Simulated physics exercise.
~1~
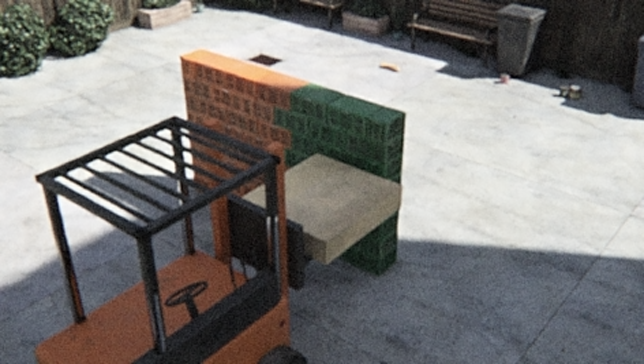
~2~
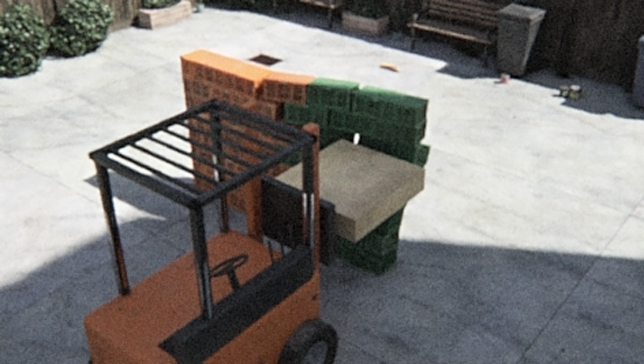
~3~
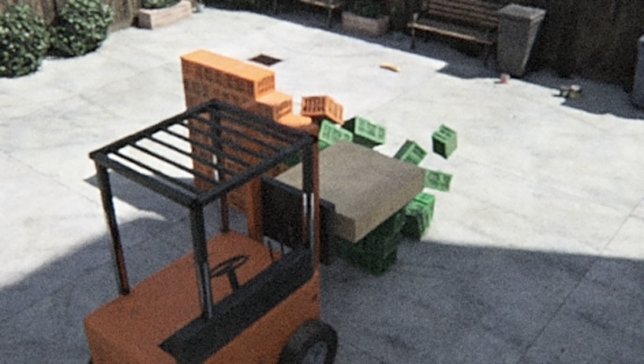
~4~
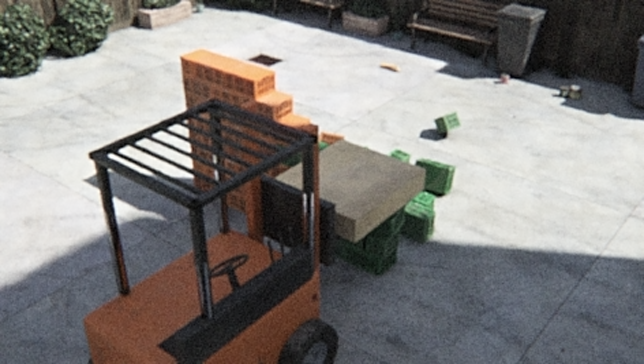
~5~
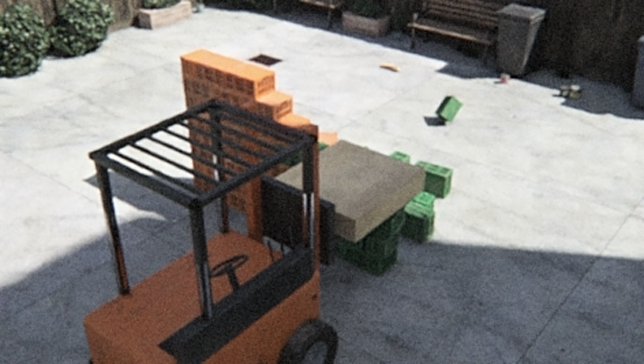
An orange forklift with a black slatted roof, seen from above in a sunlit paved yard with shrubs, a bench and planters behind, pushes a pale, flat-topped block against a thin brick-like wall, orange on the left and green on the right. The wall bulges and gaps open as the forklift moves right, then stops. The upper green pieces break loose and tumble behind the block, followed by an orange piece beside them. The green blocks settle on the paving, one lying farther out, while the orange side remains standing with a stepped edge.
